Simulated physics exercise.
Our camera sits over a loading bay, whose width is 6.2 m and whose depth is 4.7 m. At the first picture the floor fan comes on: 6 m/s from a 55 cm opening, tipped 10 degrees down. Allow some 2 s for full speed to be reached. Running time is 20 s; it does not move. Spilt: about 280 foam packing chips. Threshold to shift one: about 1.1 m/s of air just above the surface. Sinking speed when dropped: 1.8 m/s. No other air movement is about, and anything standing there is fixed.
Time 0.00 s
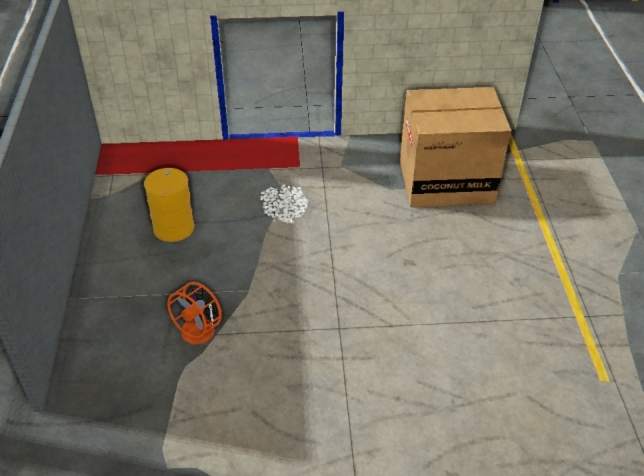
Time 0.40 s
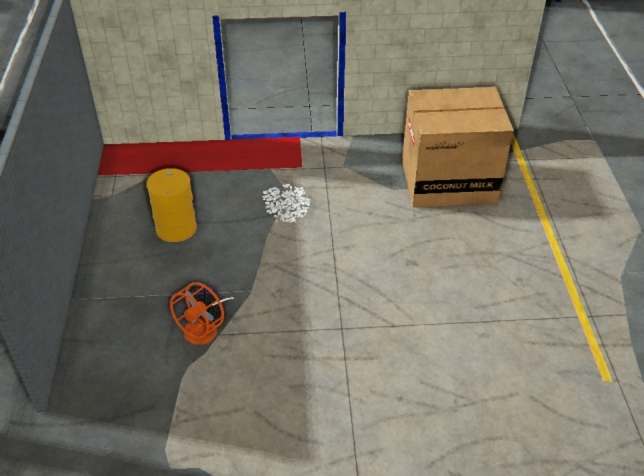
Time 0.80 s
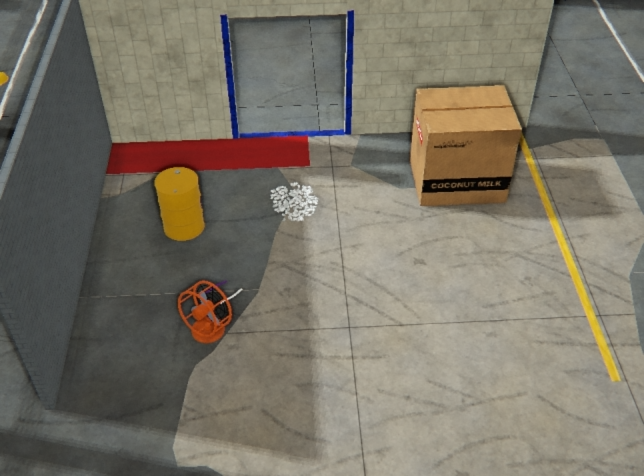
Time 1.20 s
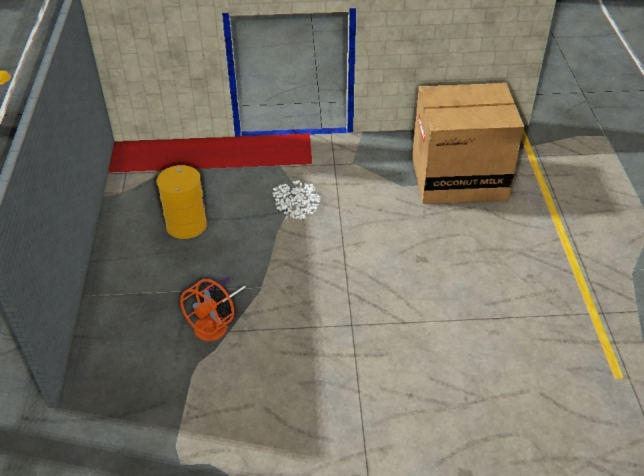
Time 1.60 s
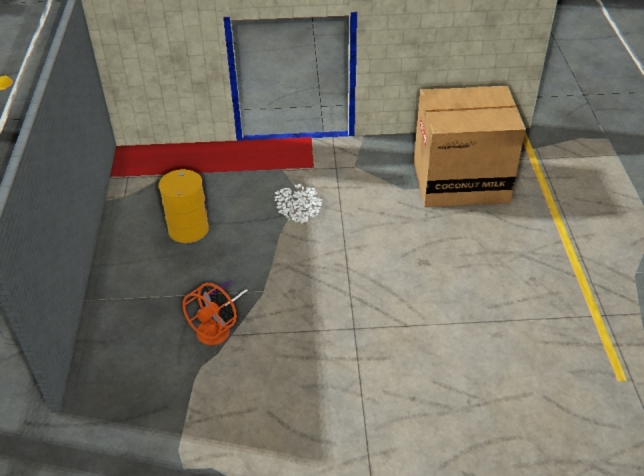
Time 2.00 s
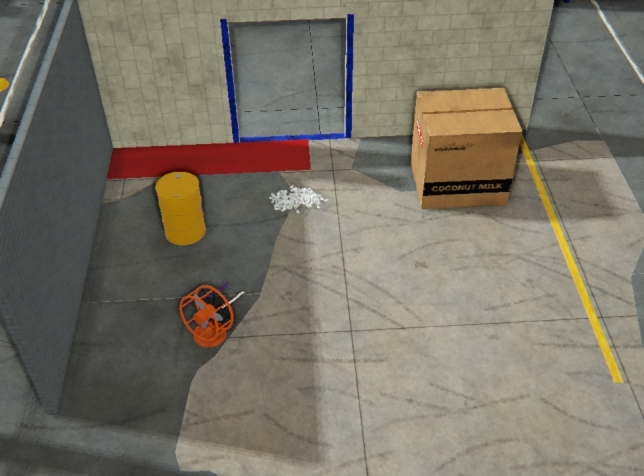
White foam chips lie still near the orange floor fan, then spread slightly across the floor.
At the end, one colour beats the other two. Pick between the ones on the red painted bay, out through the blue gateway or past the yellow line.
The biggest group is at blue.
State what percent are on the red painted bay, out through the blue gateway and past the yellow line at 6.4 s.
Roughly 0 % red, 90 % blue and 2 % yellow.
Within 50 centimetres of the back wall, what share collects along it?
About 0 per cent.
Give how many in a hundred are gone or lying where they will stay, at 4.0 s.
Roughly 30 % of them.
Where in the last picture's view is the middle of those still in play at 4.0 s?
Somewhere about (329, 112), I'd say.
After 4.0 s, 0 % are past the yellow line, 84 % out through the blue gateway and 1 % on the red painted bay; the middle of those still in play is near (329, 112); 27 % have settled or left.
After 6.4 s, 2 % are past the yellow line, 95 % out through the blue gateway and 0 % on the red painted bay; the middle of those still in play is near (309, 111); 61 % have settled or left.
After 11.0 s, 4 % are past the yellow line, 95 % out through the blue gateway and 0 % on the red painted bay; 90 % have settled or left.
After 20.0 s, at the end, 5 % are past the yellow line, 95 % out through the blue gateway and 0 % on the red painted bay.
